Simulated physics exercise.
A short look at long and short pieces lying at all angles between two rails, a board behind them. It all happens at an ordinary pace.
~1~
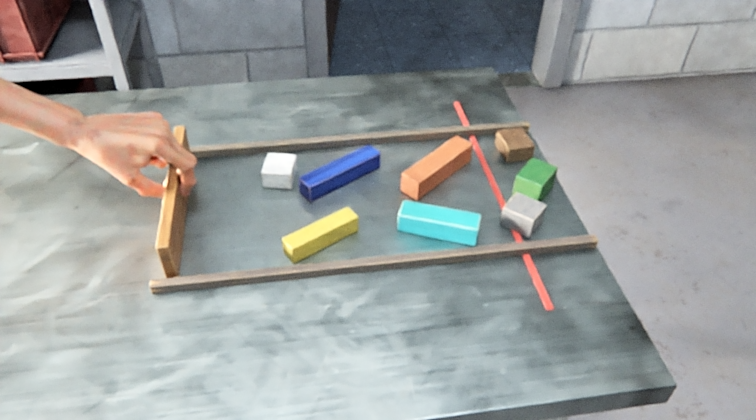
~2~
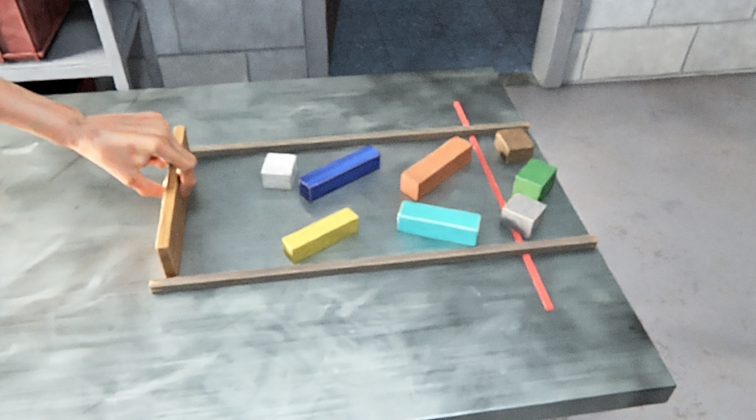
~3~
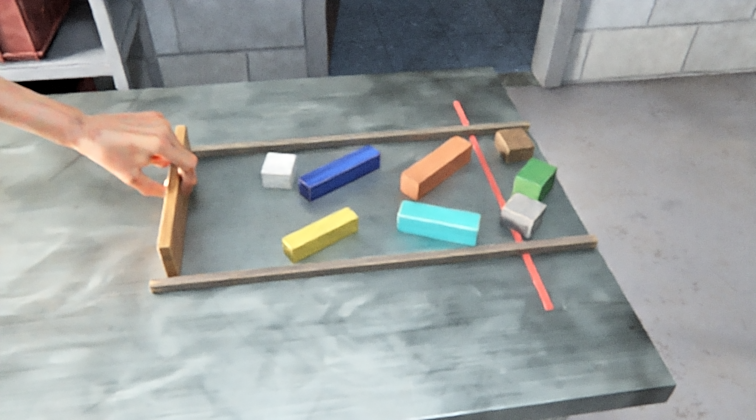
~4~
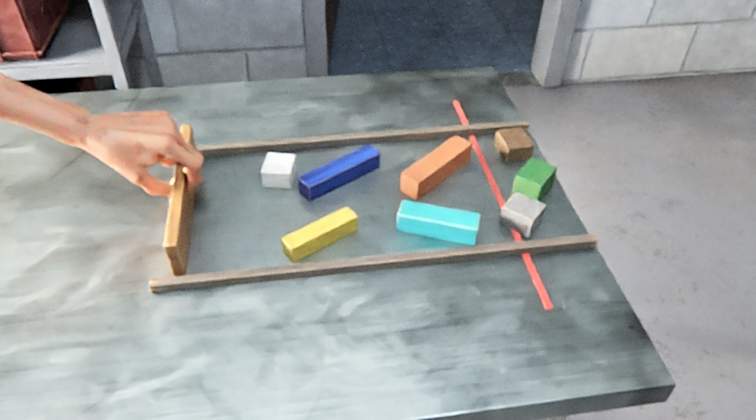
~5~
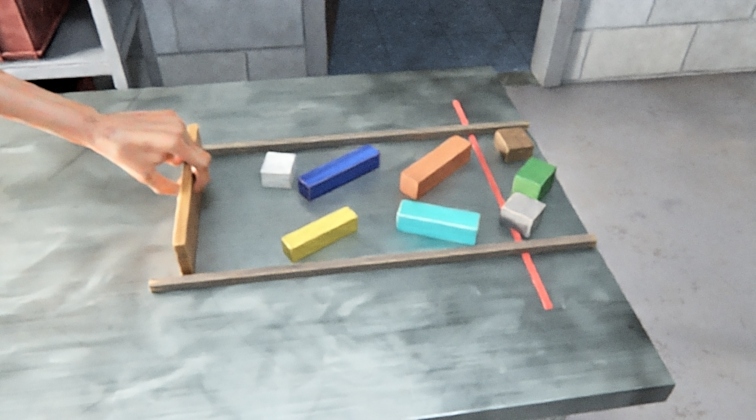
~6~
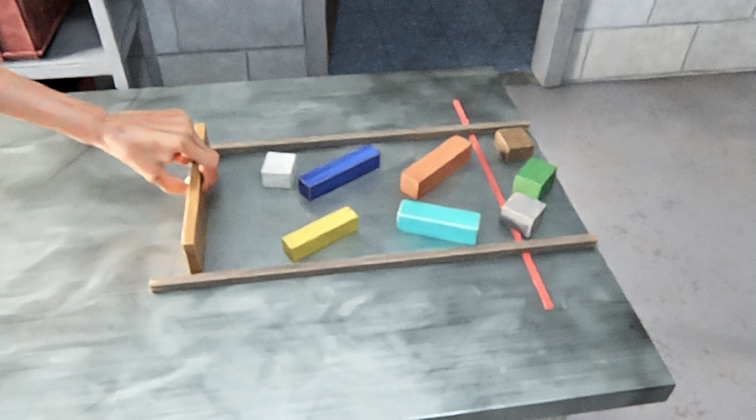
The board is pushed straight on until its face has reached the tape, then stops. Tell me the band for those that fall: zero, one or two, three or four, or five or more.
The number that fall off is one or two.
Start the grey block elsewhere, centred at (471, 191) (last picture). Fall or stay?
The grey block is kept.
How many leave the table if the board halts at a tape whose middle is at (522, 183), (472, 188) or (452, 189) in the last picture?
Down on the floor: 5, 1 and 0.
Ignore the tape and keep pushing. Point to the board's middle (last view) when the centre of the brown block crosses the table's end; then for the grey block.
For the brown block at (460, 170), for the grey block at (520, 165).
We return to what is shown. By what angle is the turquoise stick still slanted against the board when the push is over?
Roughly 65° out of line.
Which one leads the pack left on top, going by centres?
That is the green block.
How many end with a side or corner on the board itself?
In contact: 3.
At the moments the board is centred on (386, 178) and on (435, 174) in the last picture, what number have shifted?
First 5, then 7.
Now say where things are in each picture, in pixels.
The first picture shows brown block (515, 145); green block (535, 181); grey block (523, 215); board (177, 197); tape (495, 186).
The second picture shows green block (535, 182); board (177, 197).
The third picture shows grey block (523, 215); yellow bar (321, 235).
The fourth picture shows brown block (514, 145); blue stick (340, 172).
The fifth picture shows green block (534, 181); orange bar (437, 166).
The sixth picture shows brown block (514, 144); green block (534, 181); grey block (523, 214); board (199, 194); tape (494, 185).
Soon after, none off yet; brown block at rest near (514, 144); green block at rest near (534, 181); grey block at rest near (523, 214).
After that, none off yet; brown block displaced a little near (533, 143); green block moving near (536, 177); grey block displaced about its own width near (536, 202).
In the end, the number that fall off is one or two; gone, brown block.
